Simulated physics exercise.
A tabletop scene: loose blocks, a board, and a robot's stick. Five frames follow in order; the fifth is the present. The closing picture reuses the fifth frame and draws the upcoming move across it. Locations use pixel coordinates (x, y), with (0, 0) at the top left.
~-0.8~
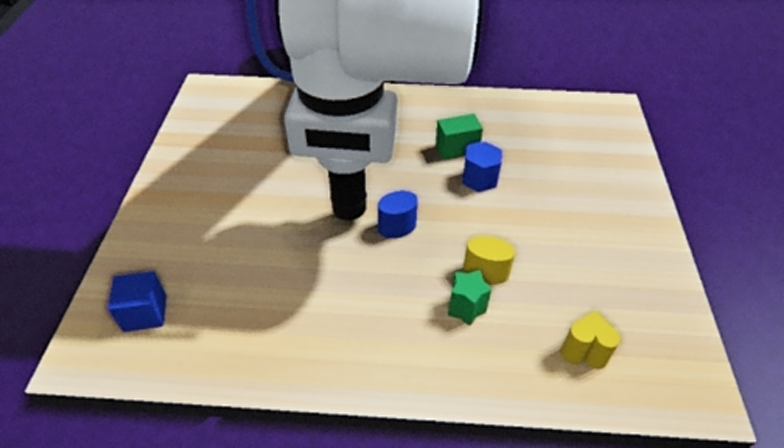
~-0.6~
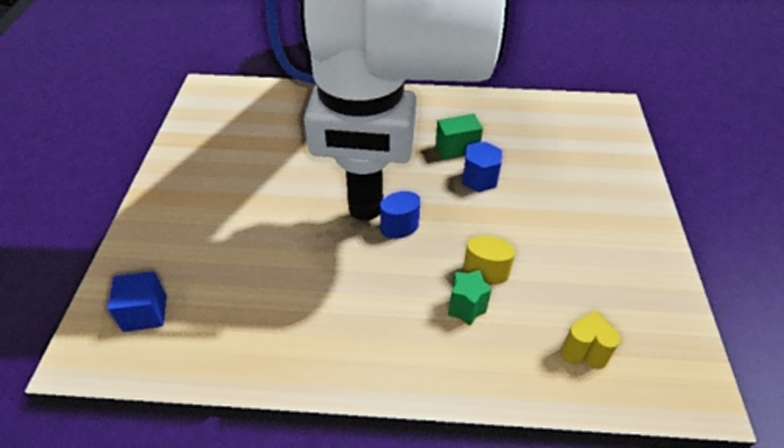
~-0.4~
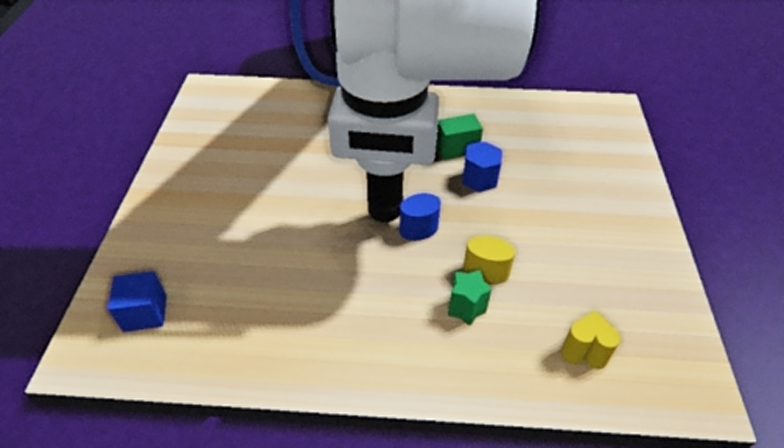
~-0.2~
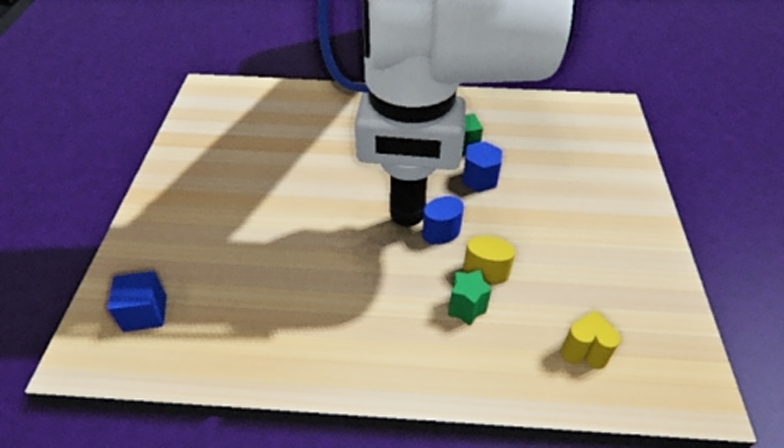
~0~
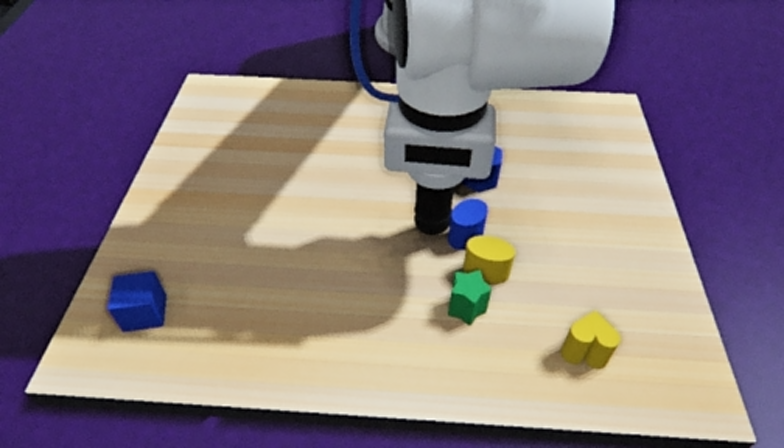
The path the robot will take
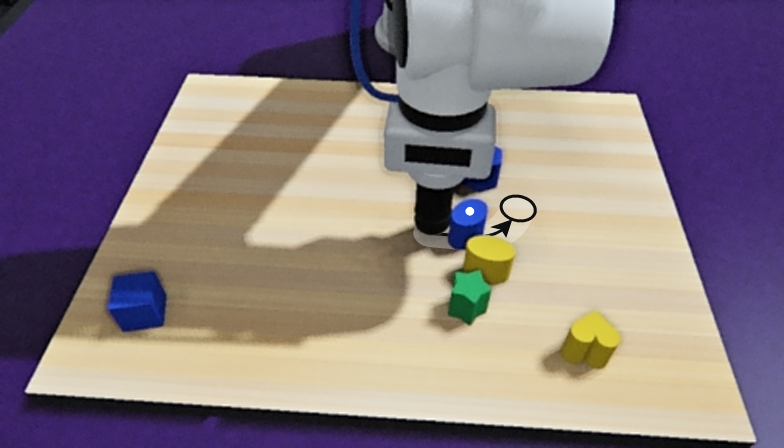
A robot arm lowered its black stick beside a blue oval block and pushed it rightward across the wooden board, bringing it close to the yellow oval block while the other blocks stayed put.
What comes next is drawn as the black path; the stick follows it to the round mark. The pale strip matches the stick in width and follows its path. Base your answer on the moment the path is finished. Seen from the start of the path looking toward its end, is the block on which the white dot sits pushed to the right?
Short answer: Yes.
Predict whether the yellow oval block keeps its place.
That block stays.
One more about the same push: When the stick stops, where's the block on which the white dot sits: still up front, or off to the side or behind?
My answer is that the block on which the white dot sits has slipped off.
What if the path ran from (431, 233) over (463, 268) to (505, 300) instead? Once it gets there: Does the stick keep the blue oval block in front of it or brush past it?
I'd say it has come free.
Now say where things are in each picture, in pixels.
Lower end of the stick (349, 209), tops of blocks, blue oval block (398, 201), yellow oval block (491, 247), in the first frame.
Stick (366, 209), blue oval block (401, 202), in the second frame.
Stick (385, 211), blue oval block (421, 204), in the third frame.
Stick (407, 215), blue oval block (444, 207), in the fourth frame.
Stick (432, 223), blue oval block (470, 211), yellow oval block (491, 247), in the fifth frame.
The drawn path runs from (431, 233) via (468, 237) and (502, 230), ending at (518, 208); the dot is on the blue oval block.
On the path given first. One third of the way, stick (470, 226); blue oval block (508, 211), turned 15° anticlockwise.
Two thirds of the way, stick (505, 219); blue oval block (543, 205), turned 15° anticlockwise.
At the end, stick (521, 198); blue oval block (554, 202); yellow oval block not moved.
